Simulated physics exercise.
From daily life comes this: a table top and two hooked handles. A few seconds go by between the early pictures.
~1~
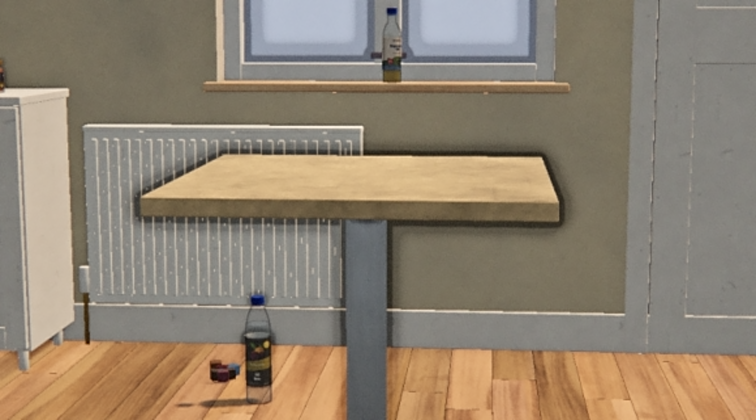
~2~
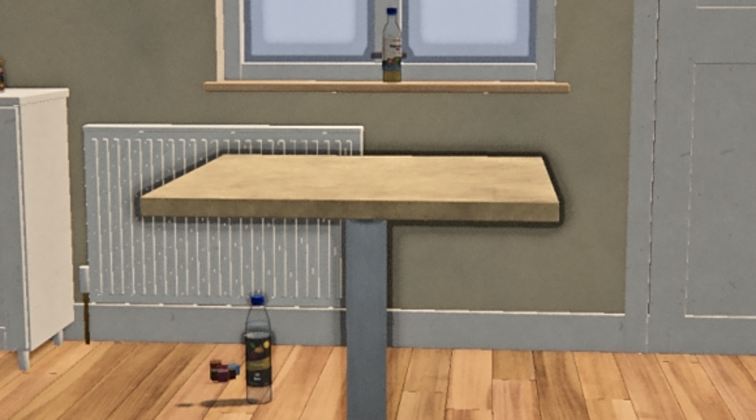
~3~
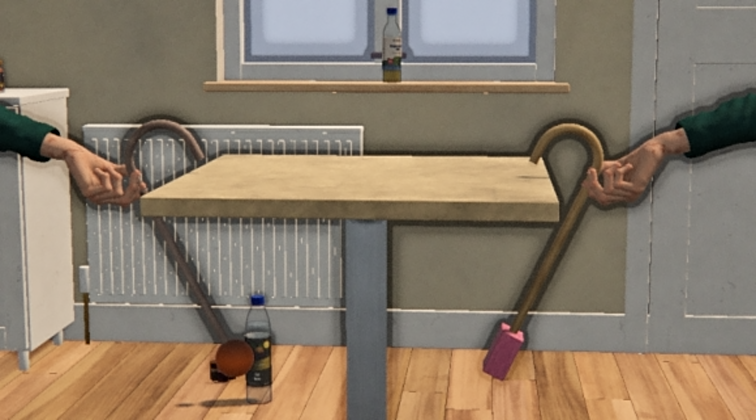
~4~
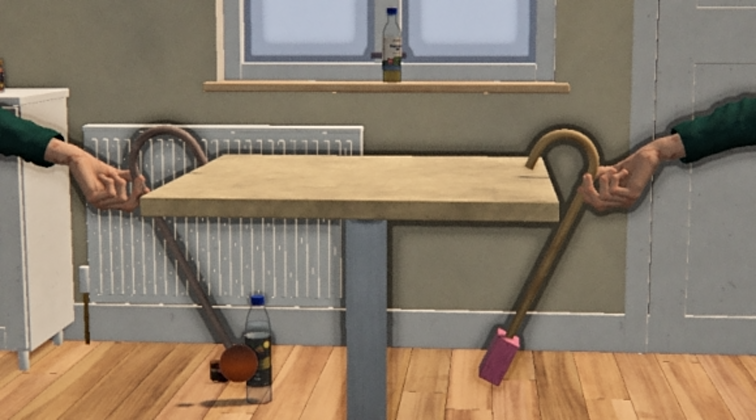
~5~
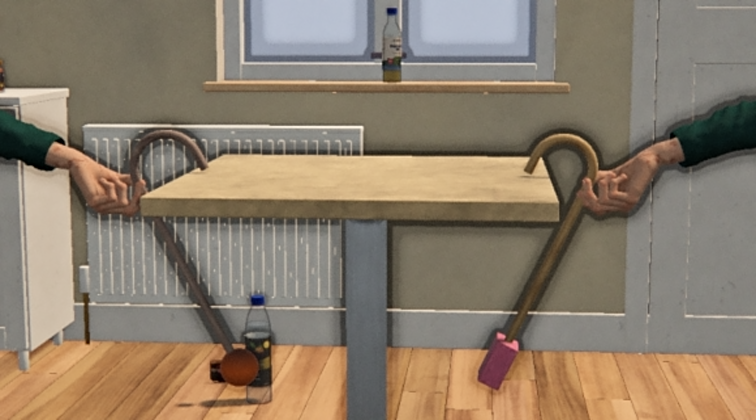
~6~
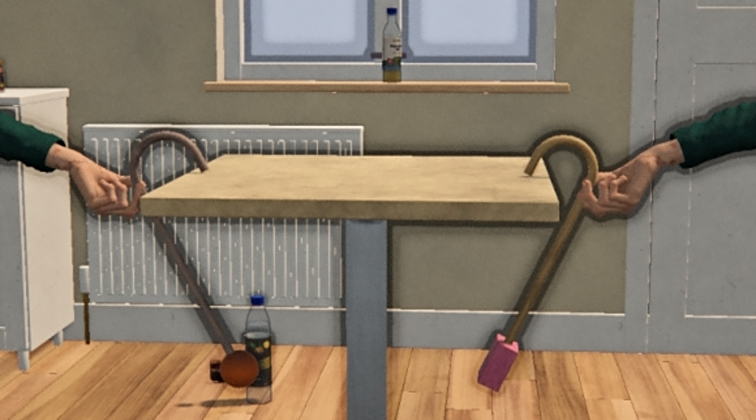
Two hands in green sleeves came in from either side and hooked a brown-handled orange ladle and a pink brush over the left and right ends of a table top, still holding them.
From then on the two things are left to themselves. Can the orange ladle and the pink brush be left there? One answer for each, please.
Outcome: The orange ladle remains in place, the pink brush remains in place.
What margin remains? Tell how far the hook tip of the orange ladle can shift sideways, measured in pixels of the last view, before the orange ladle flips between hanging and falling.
Direction left, distance some 20 pixels.
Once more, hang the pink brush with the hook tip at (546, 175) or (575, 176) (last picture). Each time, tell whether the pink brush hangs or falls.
First it is supported, and the next time it gets loose.
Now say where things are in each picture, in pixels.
In the first frame, table (366, 183).
In the second frame, table (366, 183).
In the third frame, still on the way; orange ladle (202, 246); table (366, 183).
In the fourth frame, still on the way; pink brush (523, 252); table (366, 183).
In the fifth frame, still on the way; orange ladle (207, 256); table (366, 183).
In the sixth frame, in place, still held; orange ladle (207, 257); pink brush (522, 258); table (366, 183).
Then, 0.40 s later than the last frame, orange ladle at rest near (205, 258); pink brush at rest near (524, 258).
When it is over, the orange ladle stays hooked on the edge, near (207, 258); the pink brush stays hooked on the edge, near (523, 258).
